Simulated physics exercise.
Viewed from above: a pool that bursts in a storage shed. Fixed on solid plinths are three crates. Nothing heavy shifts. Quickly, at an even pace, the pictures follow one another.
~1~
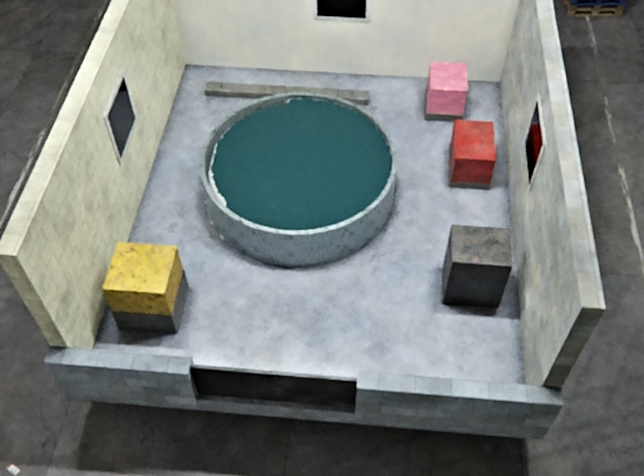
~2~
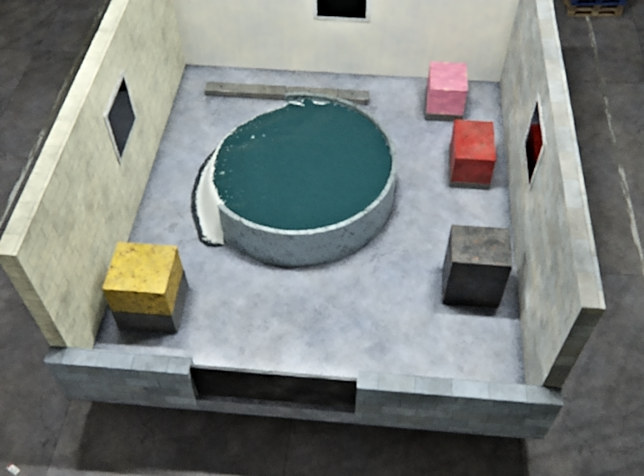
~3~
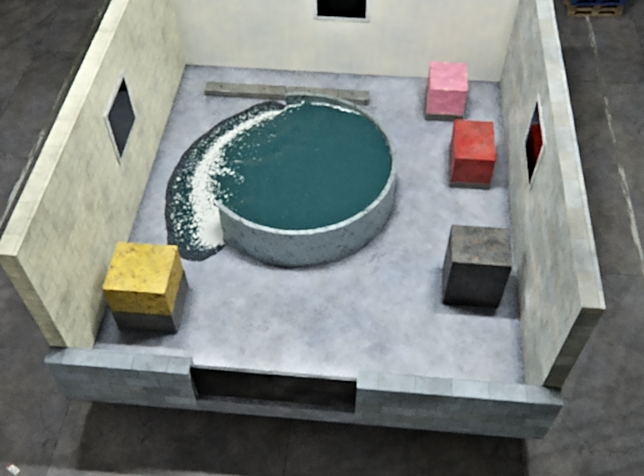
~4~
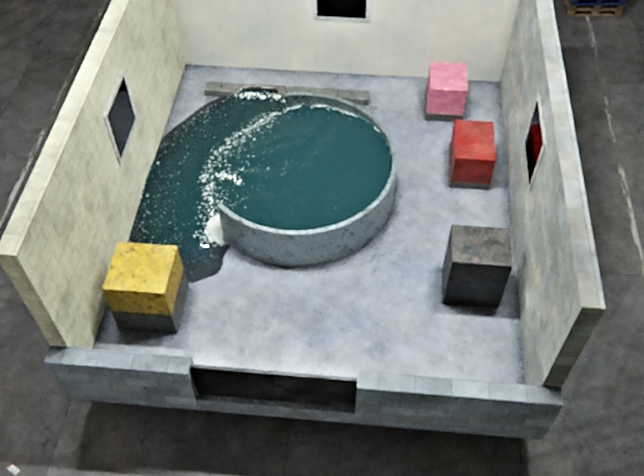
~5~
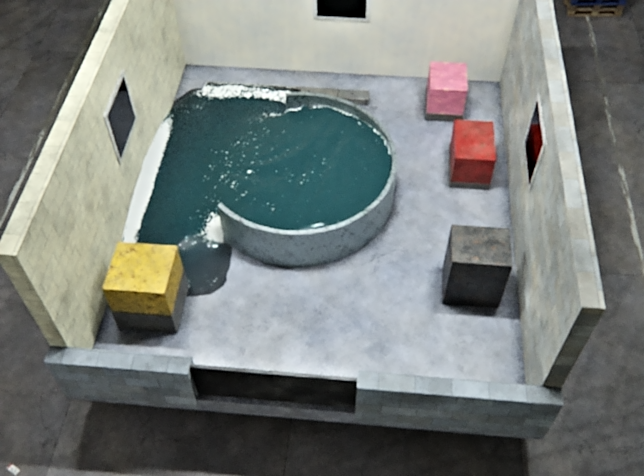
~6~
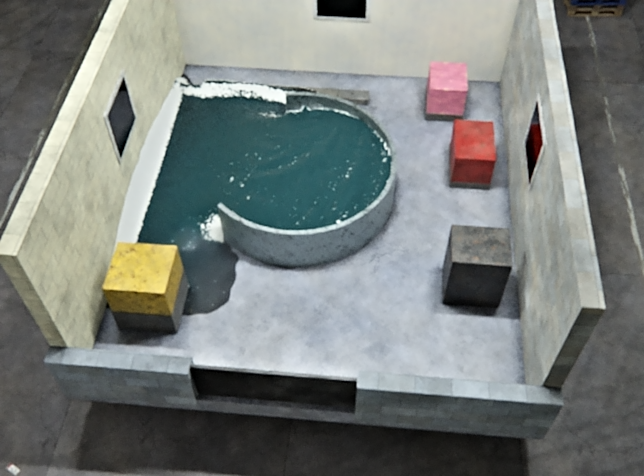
A round pool bursts open on its left side and dark green water spreads across the floor.
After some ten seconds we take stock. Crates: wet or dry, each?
In order: The red crate is caught by the water; the yellow crate is safe from the water; the pink crate is caught by the water.
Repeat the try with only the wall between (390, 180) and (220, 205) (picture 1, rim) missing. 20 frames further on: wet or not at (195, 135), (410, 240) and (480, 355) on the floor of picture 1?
Taken in turn, that's reached, reached, and finally reached.
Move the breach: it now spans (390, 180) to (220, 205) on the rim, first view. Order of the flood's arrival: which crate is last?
The pink one, by my reading.
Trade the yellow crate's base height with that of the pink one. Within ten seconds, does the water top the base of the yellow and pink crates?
Well, yellow crate is inundated and pink crate stays untouched then.
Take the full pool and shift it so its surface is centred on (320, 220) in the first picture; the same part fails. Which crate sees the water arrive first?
I'd go with the one in yellow.
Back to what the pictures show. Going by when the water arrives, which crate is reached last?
I'd say the red-painted one is last.
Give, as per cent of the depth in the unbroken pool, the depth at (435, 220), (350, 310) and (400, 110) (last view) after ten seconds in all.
In order: Roughly 20, 16 and 14 in a hundred.
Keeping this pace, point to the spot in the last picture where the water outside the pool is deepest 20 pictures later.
Look near (491, 85).
A moment on, water covers 35 % of the floor; the red crate not reached, the yellow crate water round its plinth, the pink crate not reached.
Next, water covers 45 % of the floor; the red crate not reached, the yellow crate water round its plinth, the pink crate water round its plinth.
Then, water covers 80 % of the floor; the red crate water round its plinth, the yellow crate water round its plinth, the pink crate water round its plinth.
Later, water covers 95 % of the floor; the red crate water round its plinth, the yellow crate water round its plinth, the pink crate water round its plinth.
In the end, water covers 95 % of the floor; the red crate was topped, the yellow crate stayed above the water, the pink crate was topped.
